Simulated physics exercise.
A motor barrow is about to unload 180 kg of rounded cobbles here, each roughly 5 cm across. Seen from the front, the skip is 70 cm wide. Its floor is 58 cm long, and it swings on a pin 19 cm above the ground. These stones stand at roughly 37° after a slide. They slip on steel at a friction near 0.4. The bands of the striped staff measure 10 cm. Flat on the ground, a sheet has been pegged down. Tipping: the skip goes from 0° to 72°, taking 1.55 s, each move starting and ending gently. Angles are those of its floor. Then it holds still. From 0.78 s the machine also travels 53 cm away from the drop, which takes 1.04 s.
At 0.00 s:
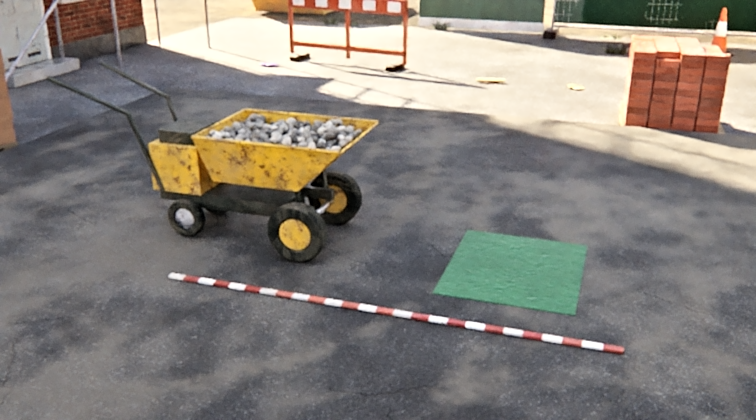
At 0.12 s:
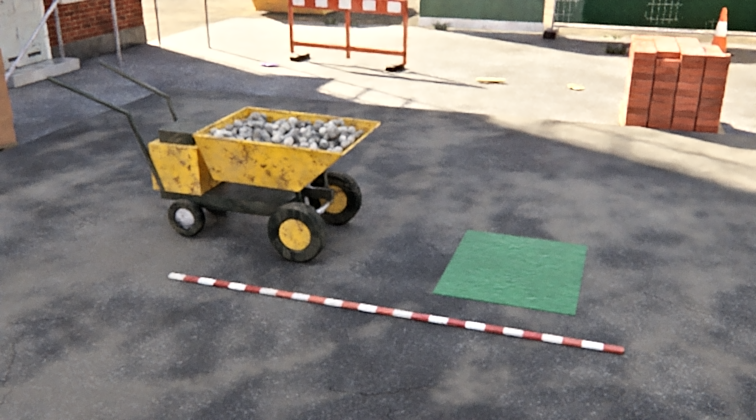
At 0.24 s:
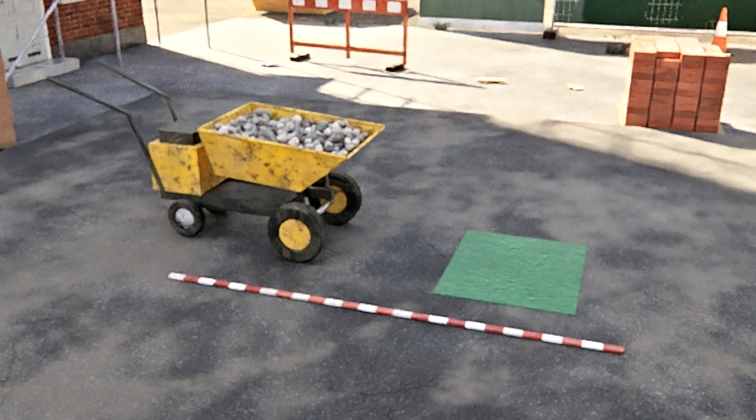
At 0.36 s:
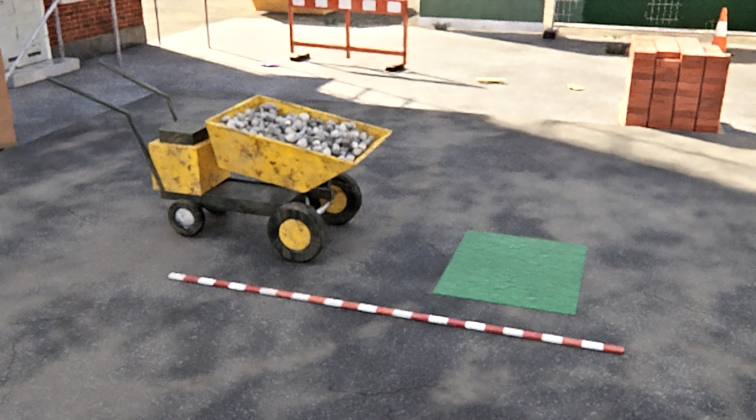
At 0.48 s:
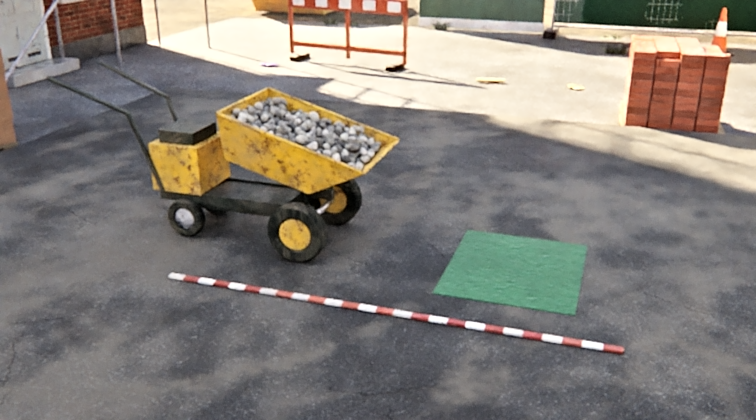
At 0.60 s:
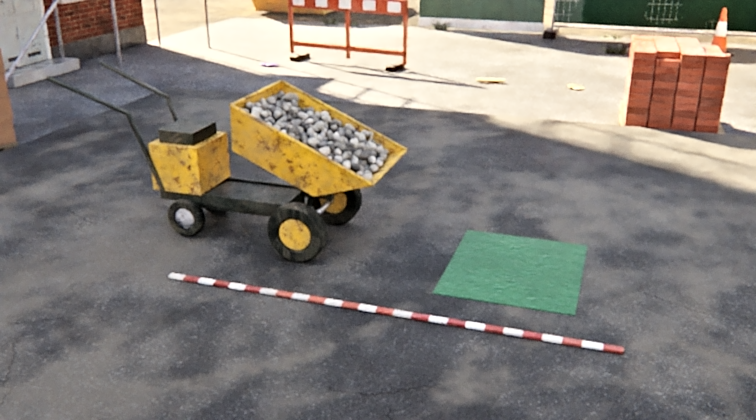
A yellow motor barrow with black wheels and a skip full of grey rounded stones stands left of centre on dark, shadow-dappled asphalt, seen from slightly above by a still camera. A red-and-white striped staff and a green sheet lie in front and to the right, with an orange-and-white barrier and stacked red bricks behind. The skip tilts steadily up at its left end, its right lip lowering, while the wheels stay in place.
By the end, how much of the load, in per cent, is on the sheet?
5 %.
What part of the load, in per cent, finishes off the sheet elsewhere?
About 0 per cent.
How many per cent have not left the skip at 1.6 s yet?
It holds some 25 per cent.
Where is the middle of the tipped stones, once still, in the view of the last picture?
Look at roughly (393, 246).
After 1.2 s the floor is at 61°; 89 % in the skip, 11 % short of the sheet; the foremost stones are at (419, 250).
After 1.6 s the floor is at 72°; 24 % in the skip, 70 % short of the sheet, 5 % on the sheet, 1 % off the sheet elsewhere; the foremost stones are at (492, 271).
After 2.3 s the floor is at 72°; 18 % in the skip, 76 % short of the sheet, 5 % on the sheet, 1 % off the sheet elsewhere; the foremost stones are at (531, 264).
After 4.2 s the floor is at 72°; 18 % in the skip, 76 % short of the sheet, 5 % on the sheet, 1 % off the sheet elsewhere; the foremost stones are at (532, 264).
